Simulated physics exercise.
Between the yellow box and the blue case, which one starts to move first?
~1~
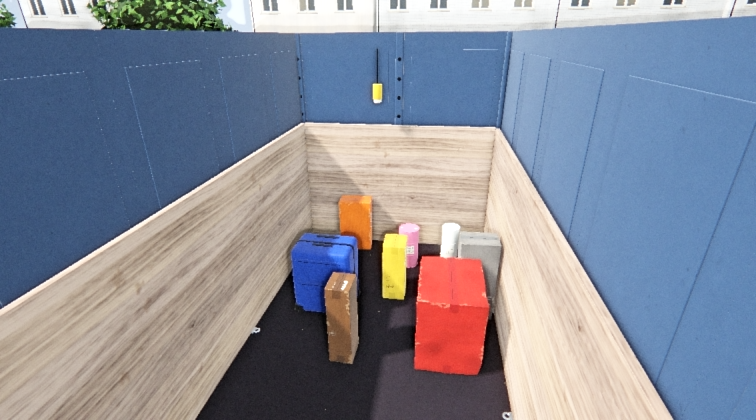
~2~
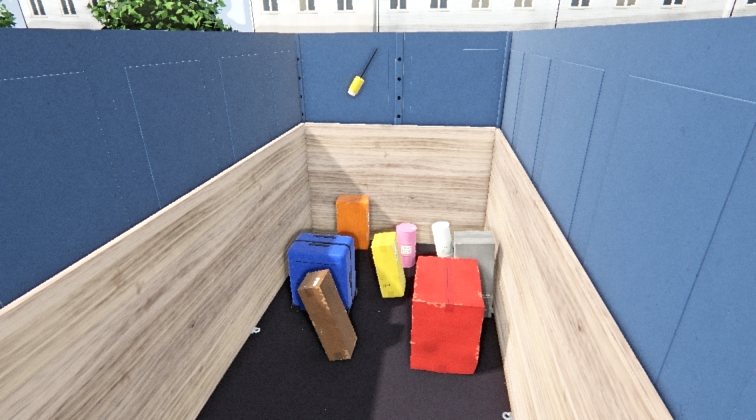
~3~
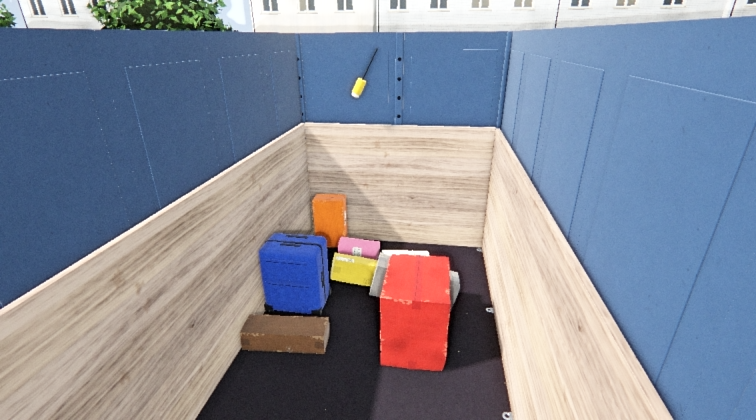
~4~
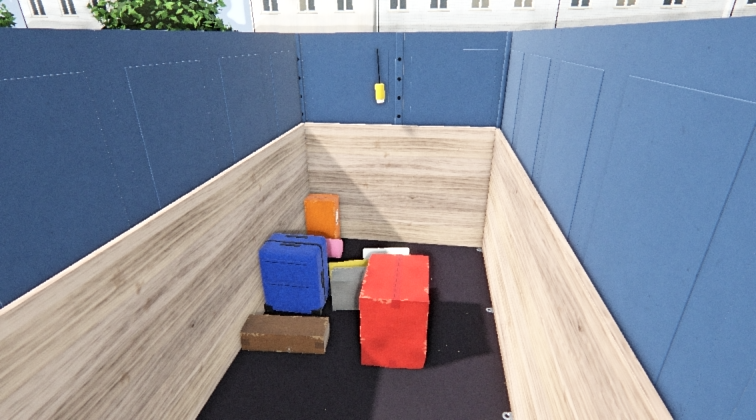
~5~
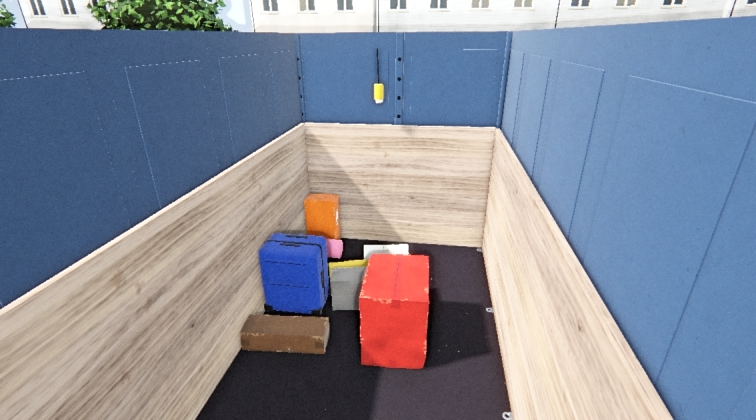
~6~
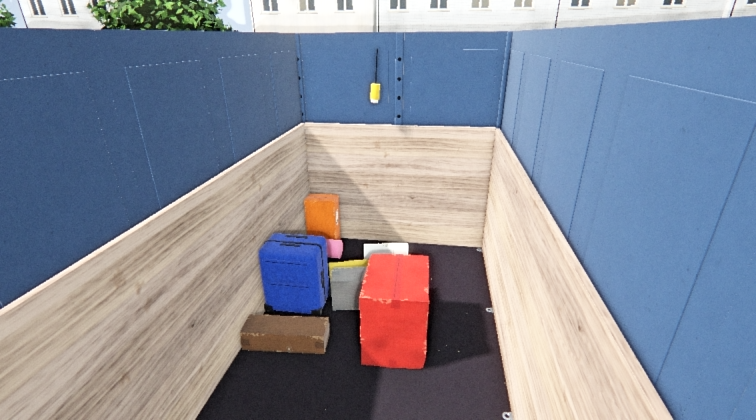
The yellow box starts to move first, tipping over while the blue case is still in its place. The blue case shifts to the left only after that.
